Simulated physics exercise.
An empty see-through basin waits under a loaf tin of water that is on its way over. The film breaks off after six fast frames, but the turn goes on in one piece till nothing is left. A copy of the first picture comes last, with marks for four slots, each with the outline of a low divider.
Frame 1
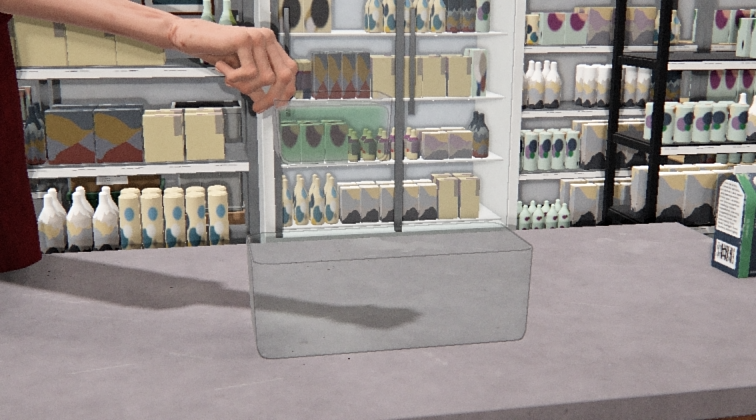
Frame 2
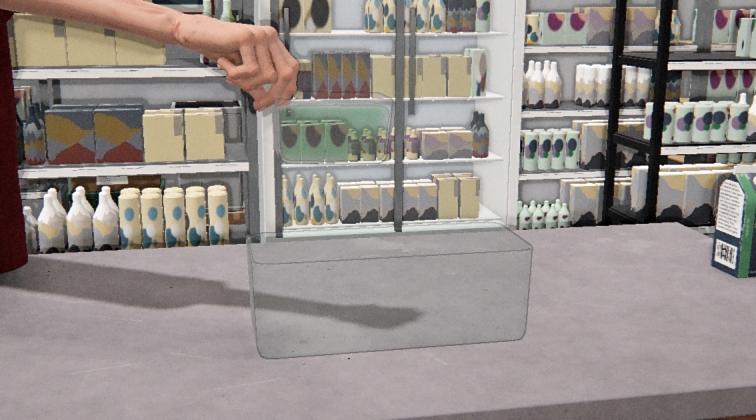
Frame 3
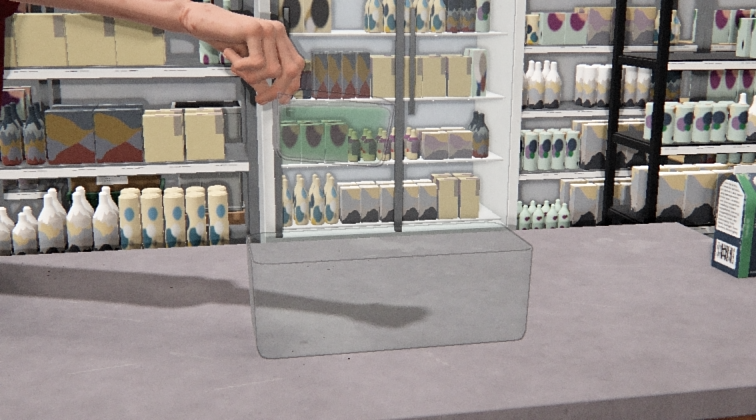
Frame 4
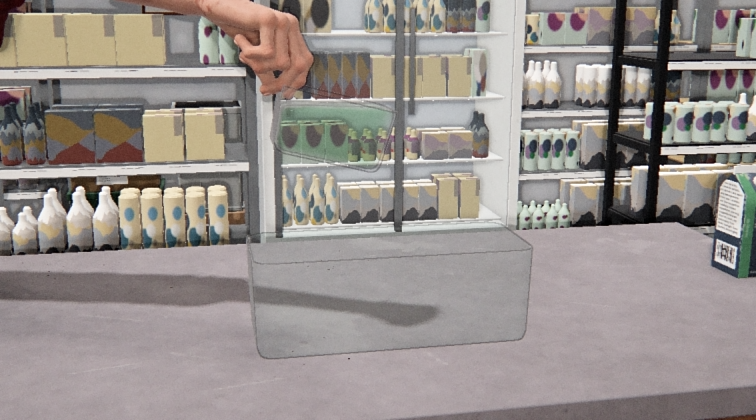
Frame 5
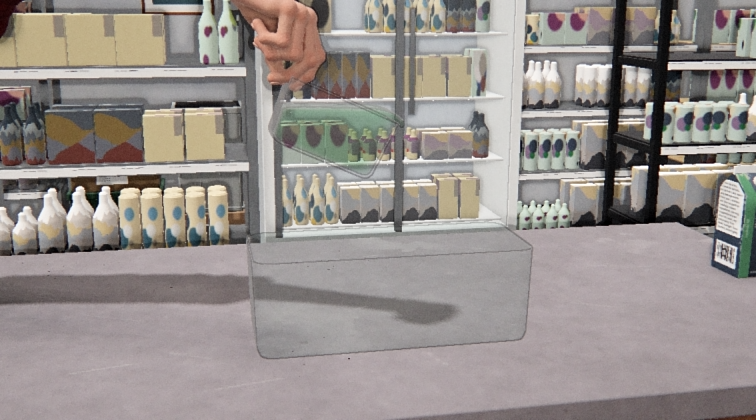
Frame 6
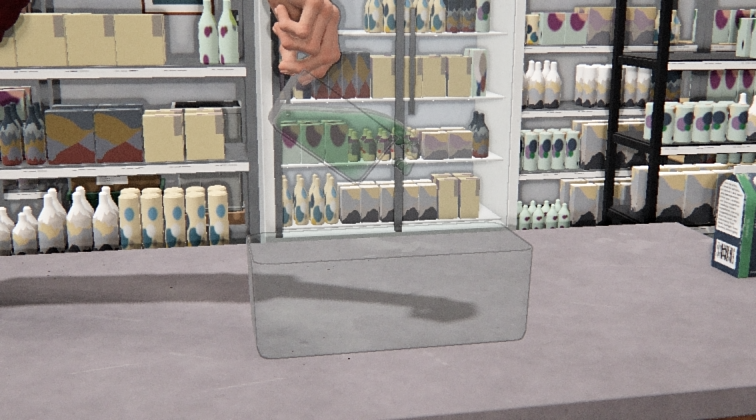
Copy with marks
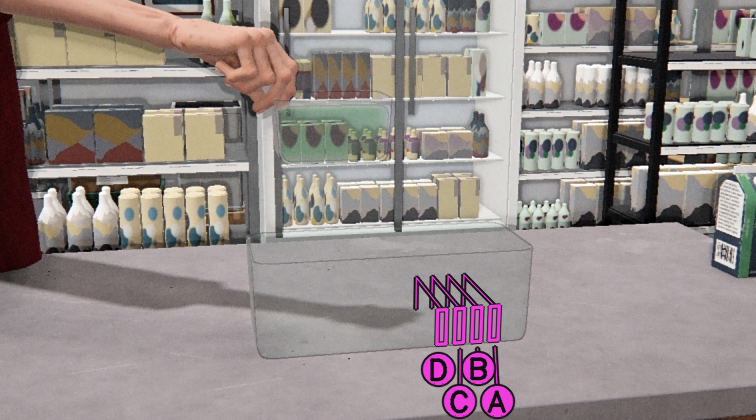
A hand tilts a see-through greenish container steadily down to the right above a clear basin.
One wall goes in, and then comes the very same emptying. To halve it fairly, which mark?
C works best here.
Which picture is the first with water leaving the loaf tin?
Picture 5.
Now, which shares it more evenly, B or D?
Here it is slot D.
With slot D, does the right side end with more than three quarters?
No.
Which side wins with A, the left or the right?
The left side.
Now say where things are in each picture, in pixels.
The first picture shows upright, lip at (384, 94); basin from (257, 358) to (525, 337); nothing has left yet.
The second picture shows upright, lip at (385, 96); nothing has left yet.
The third picture shows tipped about 7°, lip at (387, 100); nothing has left yet.
The fourth picture shows tipped about 14°, lip at (390, 108); nothing has left yet.
The fifth picture shows tipped about 24°, lip at (392, 119); water is over the lip, down to (392, 119).
The sixth picture shows tipped about 36°, lip at (391, 132); water is over the lip, down to (407, 170).
On the marked copy, A at (494, 346); B at (477, 348); C at (460, 349); D at (442, 351).
For slot A, about 93 % ends left of the wall and 5 % right of it.
For slot B, about 80 % ends left of the wall and 16 % right of it; 4 % is lost outside.
For slot C, about 52 % ends left of the wall and 47 % right of it.
For slot D, about 31 % ends left of the wall and 67 % right of it.
